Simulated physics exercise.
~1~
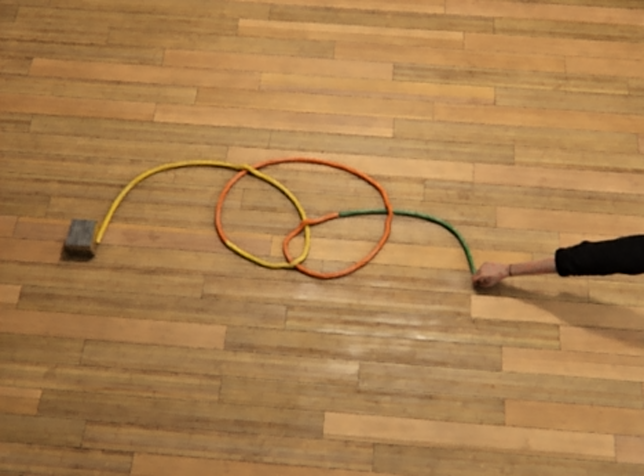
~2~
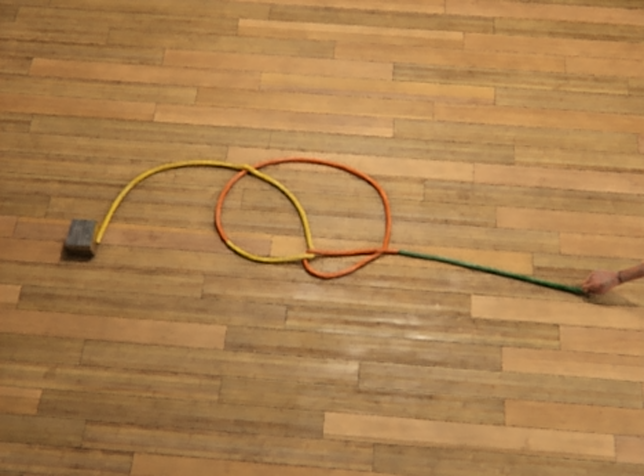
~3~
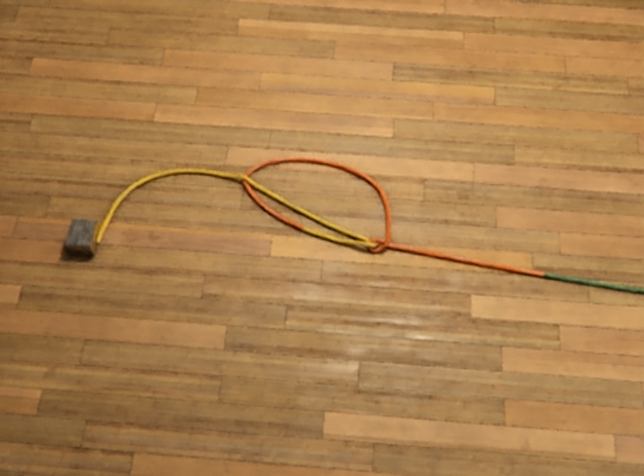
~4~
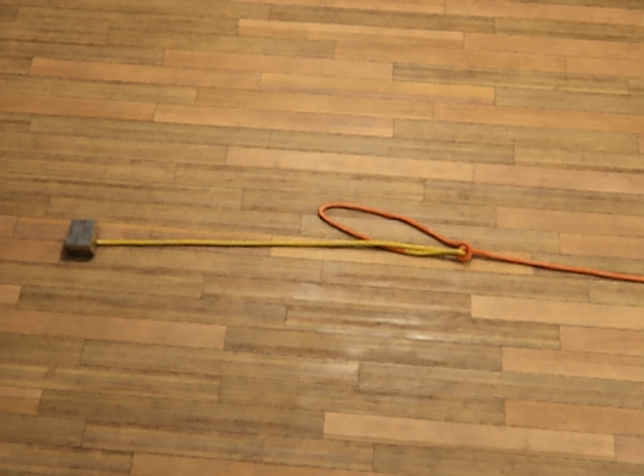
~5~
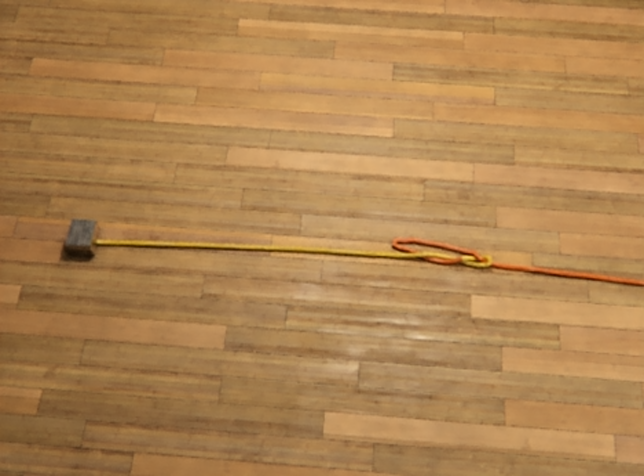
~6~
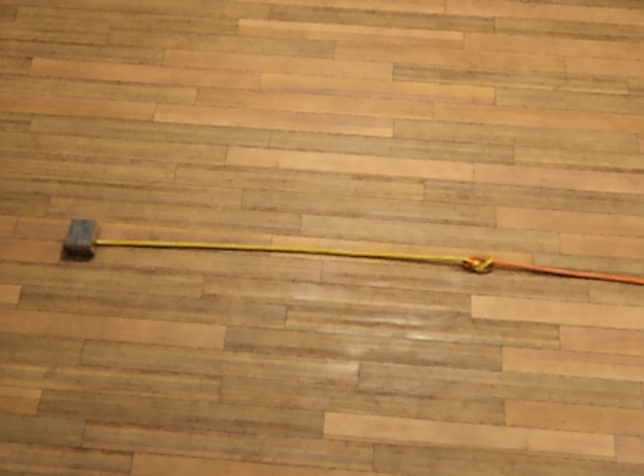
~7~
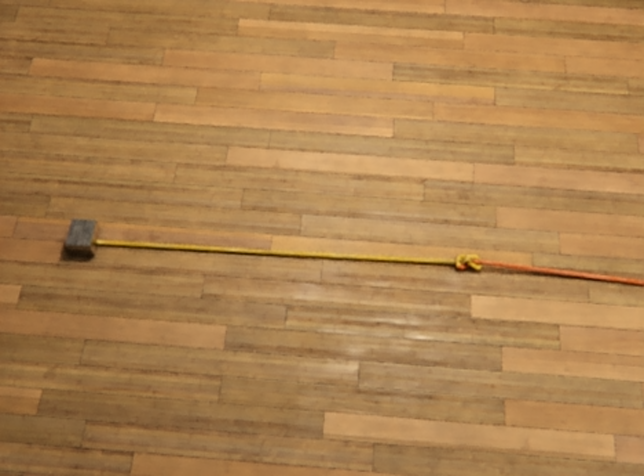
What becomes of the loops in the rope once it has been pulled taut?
They tighten into a small knot, which sits where the yellow and orange sections meet.
The clip opens on a rope lying in overlapping loops on a wooden floor, its yellow left end fixed to a small grey block and its green right end held by a hand. The hand draws the green end away to the right and leaves the view, pulling the orange section after it. The loops narrow and slide rightward, while the yellow section straightens out from the block. The remaining orange loop shrinks to a thin sliver and then closes up. At the end the rope stretches nearly straight across the floor, with a small, tight knot where yellow meets orange.
